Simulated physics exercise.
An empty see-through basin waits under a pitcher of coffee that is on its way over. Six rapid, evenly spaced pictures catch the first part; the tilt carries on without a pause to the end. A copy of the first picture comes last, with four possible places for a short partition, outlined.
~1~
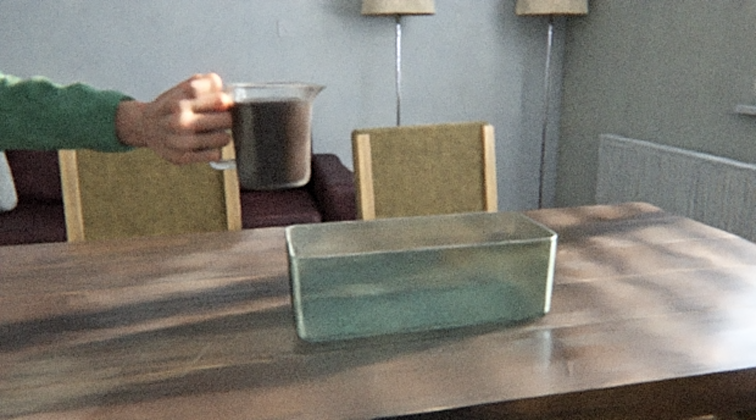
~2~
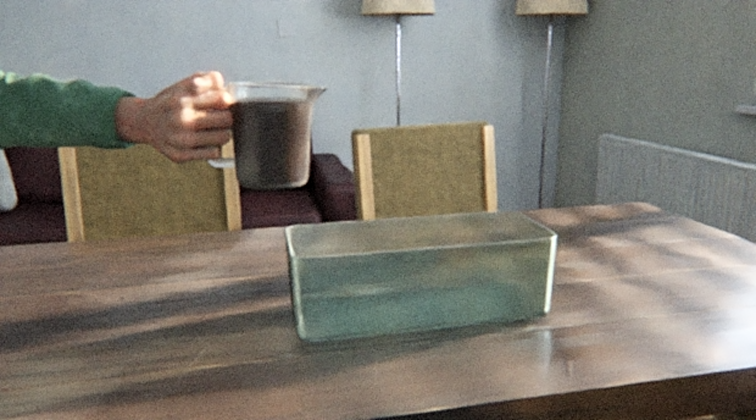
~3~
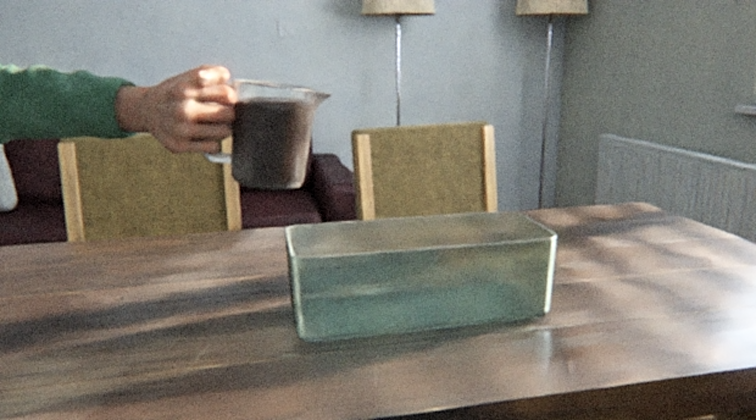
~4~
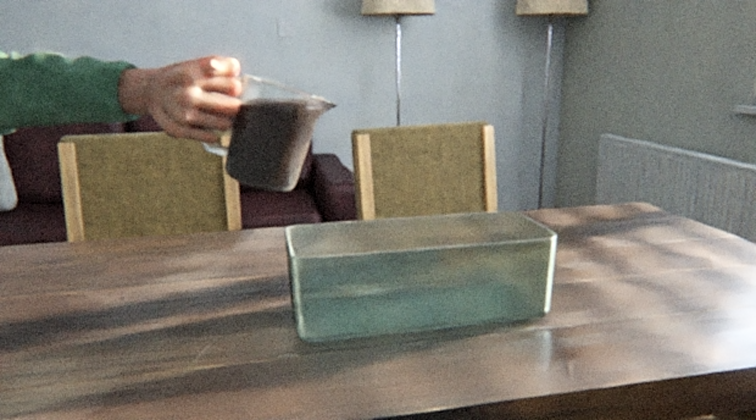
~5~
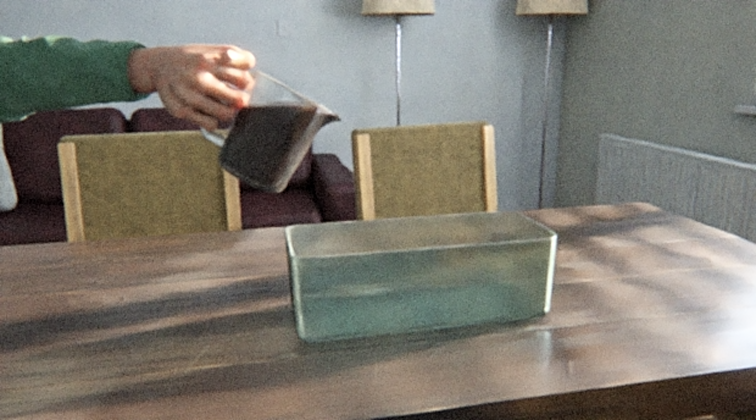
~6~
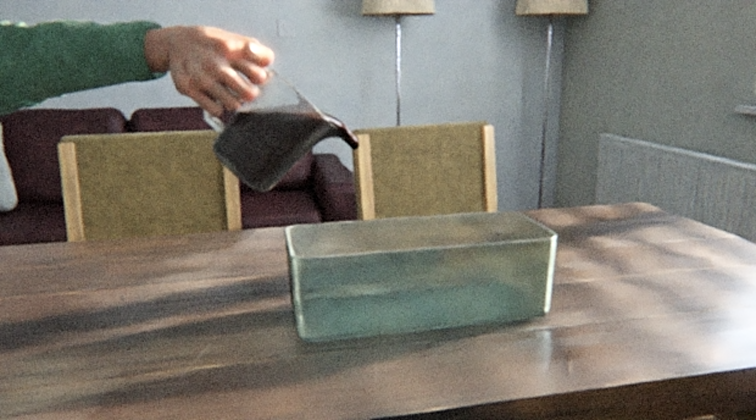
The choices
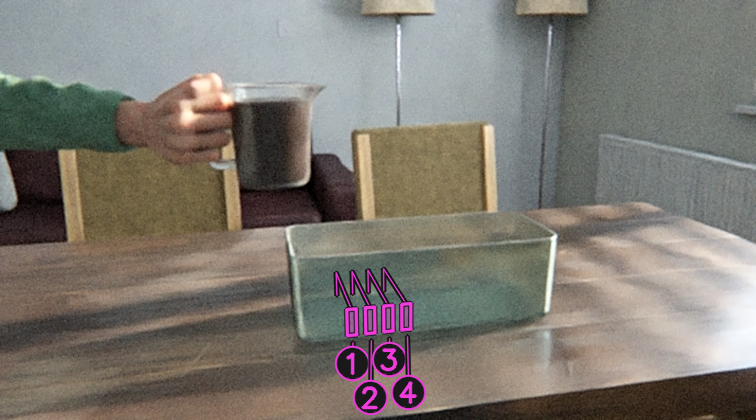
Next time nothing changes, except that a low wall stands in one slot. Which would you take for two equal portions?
It is 3.
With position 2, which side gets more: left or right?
The right one.
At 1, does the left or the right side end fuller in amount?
The right one.
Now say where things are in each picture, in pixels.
Upright, lip at (325, 86); basin from (297, 340) to (547, 313); nothing has left yet, in the first frame.
Tipped about 2°, lip at (326, 88); nothing has left yet, in the second frame.
Tipped about 8°, lip at (331, 94); nothing has left yet, in the third frame.
Tipped about 18°, lip at (336, 105); nothing has left yet, in the fourth frame.
Tipped about 30°, lip at (341, 119); nothing has left yet, in the fifth frame.
Tipped about 44°, lip at (342, 137); coffee is over the lip, down to (354, 146), in the sixth frame.
On the marked copy, 1 at (353, 342); 2 at (371, 340); 3 at (389, 338); 4 at (407, 336).
With 1, about 5 % ends left of the wall and 93 % right of it.
With 2, about 20 % ends left of the wall and 79 % right of it.
With 3, about 51 % ends left of the wall and 47 % right of it.
With 4, about 75 % ends left of the wall and 19 % right of it; 6 % is lost outside.
